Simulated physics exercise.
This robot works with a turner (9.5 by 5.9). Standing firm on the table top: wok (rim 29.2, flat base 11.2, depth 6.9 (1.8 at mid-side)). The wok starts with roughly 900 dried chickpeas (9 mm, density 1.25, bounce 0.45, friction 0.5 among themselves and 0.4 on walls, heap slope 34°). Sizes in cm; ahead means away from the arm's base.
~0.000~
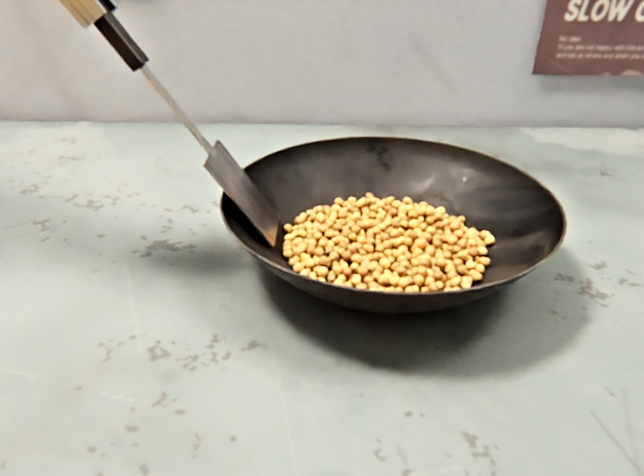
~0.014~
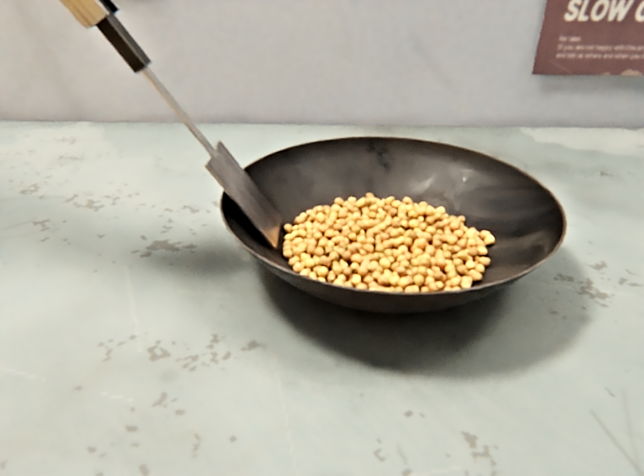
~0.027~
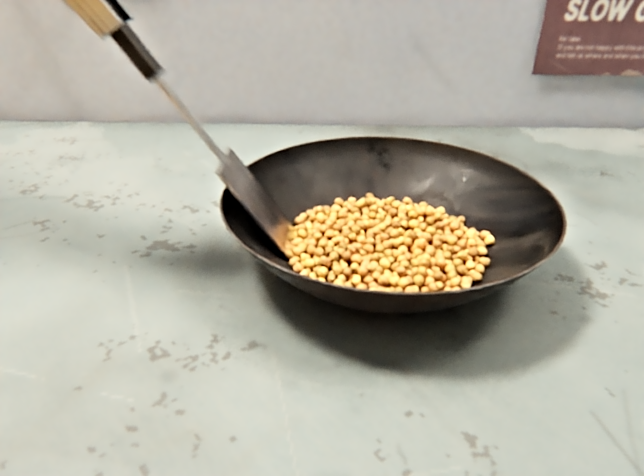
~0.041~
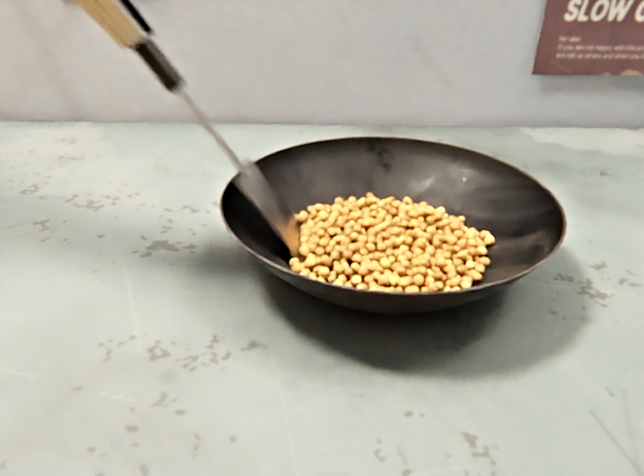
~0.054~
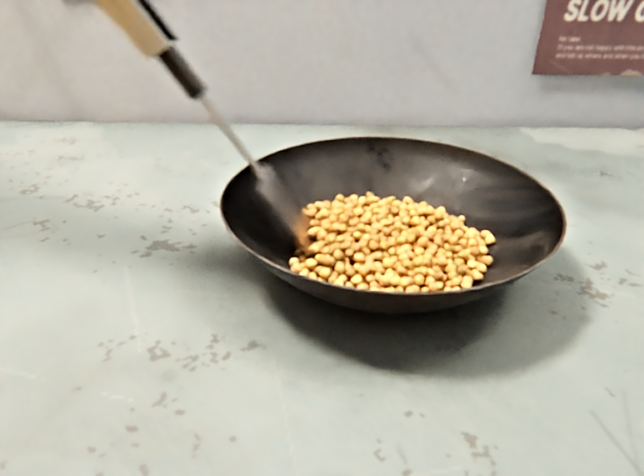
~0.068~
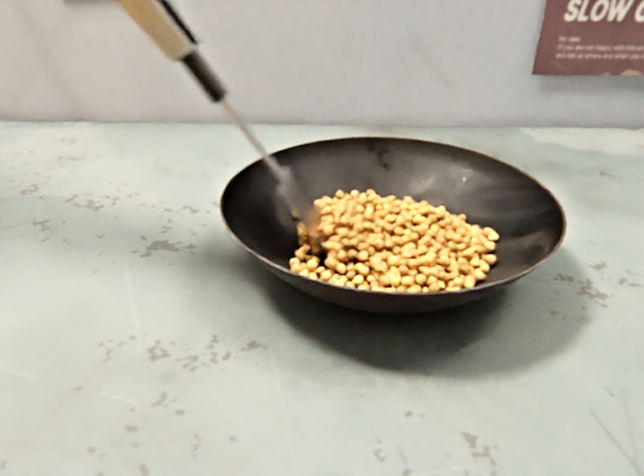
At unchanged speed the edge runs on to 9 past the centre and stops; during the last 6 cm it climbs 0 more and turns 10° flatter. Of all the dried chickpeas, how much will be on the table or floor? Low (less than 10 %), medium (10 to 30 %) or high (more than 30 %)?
On the table or floor the share is medium, 10 to 30 %.
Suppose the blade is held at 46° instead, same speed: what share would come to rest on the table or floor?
It would be near 10 per cent.
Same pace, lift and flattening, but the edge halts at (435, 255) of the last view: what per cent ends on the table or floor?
Some 0 per cent.
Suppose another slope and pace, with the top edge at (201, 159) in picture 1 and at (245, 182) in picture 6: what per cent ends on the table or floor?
Some 0 per cent.
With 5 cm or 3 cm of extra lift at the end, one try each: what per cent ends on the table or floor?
About 20 and 20 per cent.
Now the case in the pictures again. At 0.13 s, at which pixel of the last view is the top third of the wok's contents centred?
Near (438, 229).
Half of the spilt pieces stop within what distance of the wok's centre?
Roughly 26 cm.
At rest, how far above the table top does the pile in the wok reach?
Roughly 6.5 cm.
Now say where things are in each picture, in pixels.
The first picture shows turner top edge at (211, 151), sloping 56°; upper third of the load around (384, 239), from x 290 to 490, top at y 195; 900 in the wok.
The second picture shows turner top edge at (213, 152), sloping 56°; upper third of the load around (384, 239), from x 290 to 490, top at y 195.
The third picture shows turner top edge at (224, 159), sloping 56°; upper third of the load around (384, 239), from x 290 to 490, top at y 195.
The fourth picture shows turner top edge at (243, 169), sloping 56°; upper third of the load around (382, 238), from x 295 to 490, top at y 195.
The fifth picture shows turner top edge at (263, 176), sloping 56°; upper third of the load around (383, 236), from x 295 to 490, top at y 195.
The sixth picture shows turner top edge at (283, 179), sloping 56°; upper third of the load around (381, 234), from x 295 to 495, top at y 195; 900 in the wok.
After 0.10 s, sloping 56°, highest piece 7 above the table; 900 in the wok.
After 0.13 s, sloping 54°, highest piece 11 above the table; 900 in the wok.
After 0.35 s, sloping 46°, highest piece 11 above the table; 780 in the wok, 27 on the table or floor, 93 on the blade or in flight.
After 1.40 s, sloping 46°, highest piece 7 above the table; 780 in the wok, 120 on the table or floor.
At rest, 780 in the wok, 120 on the table or floor. That is 13 % on the table or floor.
